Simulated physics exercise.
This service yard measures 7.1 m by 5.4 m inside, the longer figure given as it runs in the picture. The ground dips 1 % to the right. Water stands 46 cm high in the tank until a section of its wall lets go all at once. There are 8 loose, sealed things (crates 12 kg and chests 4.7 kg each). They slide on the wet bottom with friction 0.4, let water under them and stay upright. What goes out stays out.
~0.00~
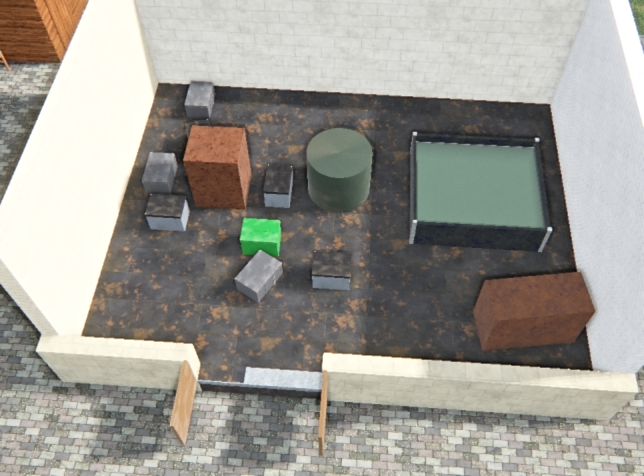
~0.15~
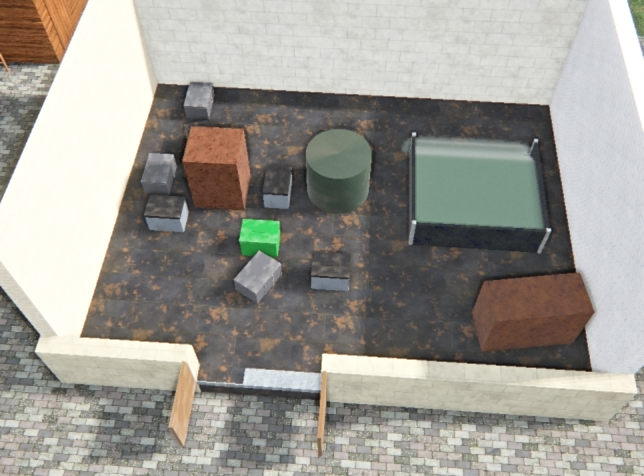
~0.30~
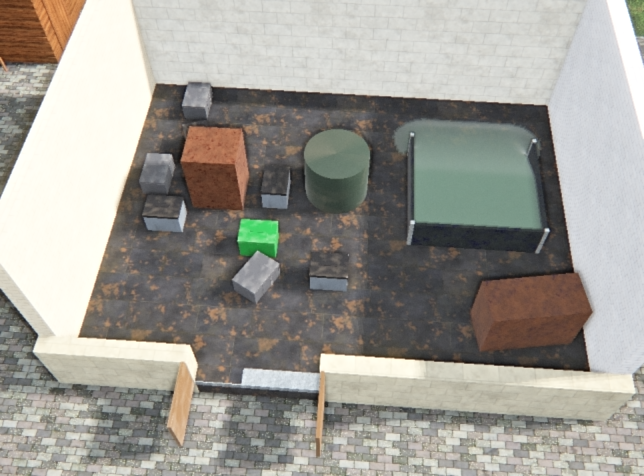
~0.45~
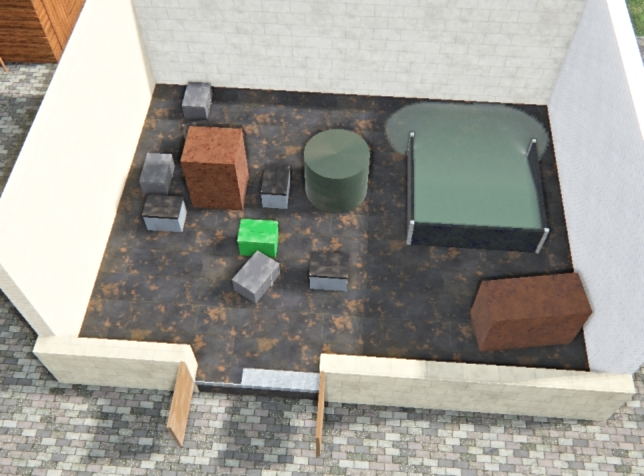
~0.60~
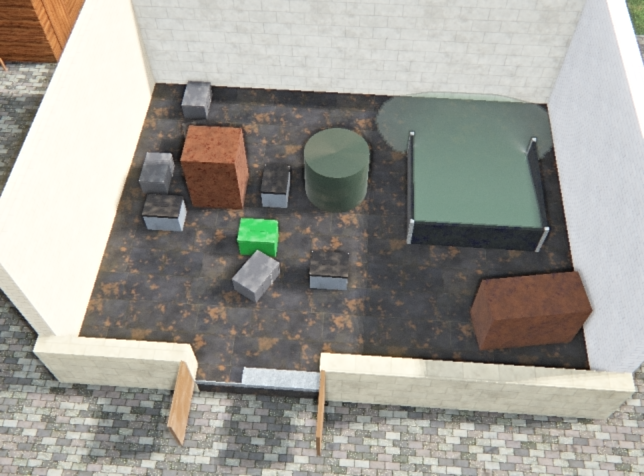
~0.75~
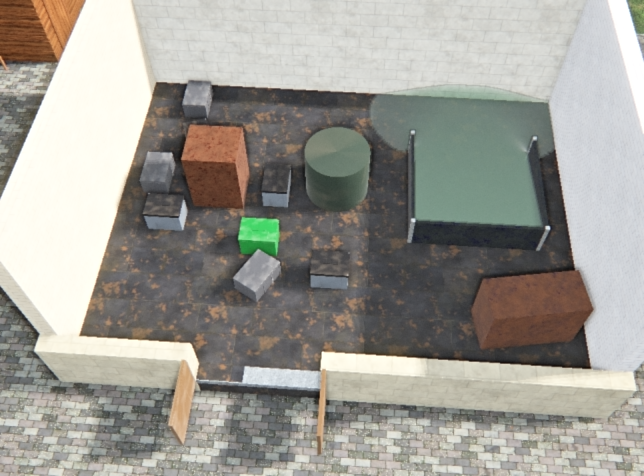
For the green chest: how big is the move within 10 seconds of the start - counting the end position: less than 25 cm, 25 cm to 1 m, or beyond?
The green chest moves a short way.
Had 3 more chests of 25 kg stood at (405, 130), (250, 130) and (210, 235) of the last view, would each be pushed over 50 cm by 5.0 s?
In that order: Past it, under, short of it.
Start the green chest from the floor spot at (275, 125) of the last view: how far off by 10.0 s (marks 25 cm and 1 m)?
It ends far away.
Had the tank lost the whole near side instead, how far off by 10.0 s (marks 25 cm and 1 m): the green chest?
In that case the green chest ends far away.
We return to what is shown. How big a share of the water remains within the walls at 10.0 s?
Some 98 per cent remains.
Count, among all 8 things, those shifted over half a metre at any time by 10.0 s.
I count 5.
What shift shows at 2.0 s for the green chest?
Roughly 0 cm by then.
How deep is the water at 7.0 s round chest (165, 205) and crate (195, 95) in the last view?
Roughly 3 and 7 cm.
After 2.0 s the green chest is near (258, 229), 0.0 m from its start, aground; 0 of 8 are out; 0 afloat.
After 4.5 s the green chest is near (258, 231), 0.0 m from its start, aground; 0 of 8 are out; 2 afloat.
After 7.0 s the green chest is near (258, 235), 0.1 m from its start, aground; 0 of 8 are out; 3 afloat.
After 10.0 s the green chest is near (288, 240), 0.5 m from its start, afloat; 0 of 8 are out; 5 afloat.
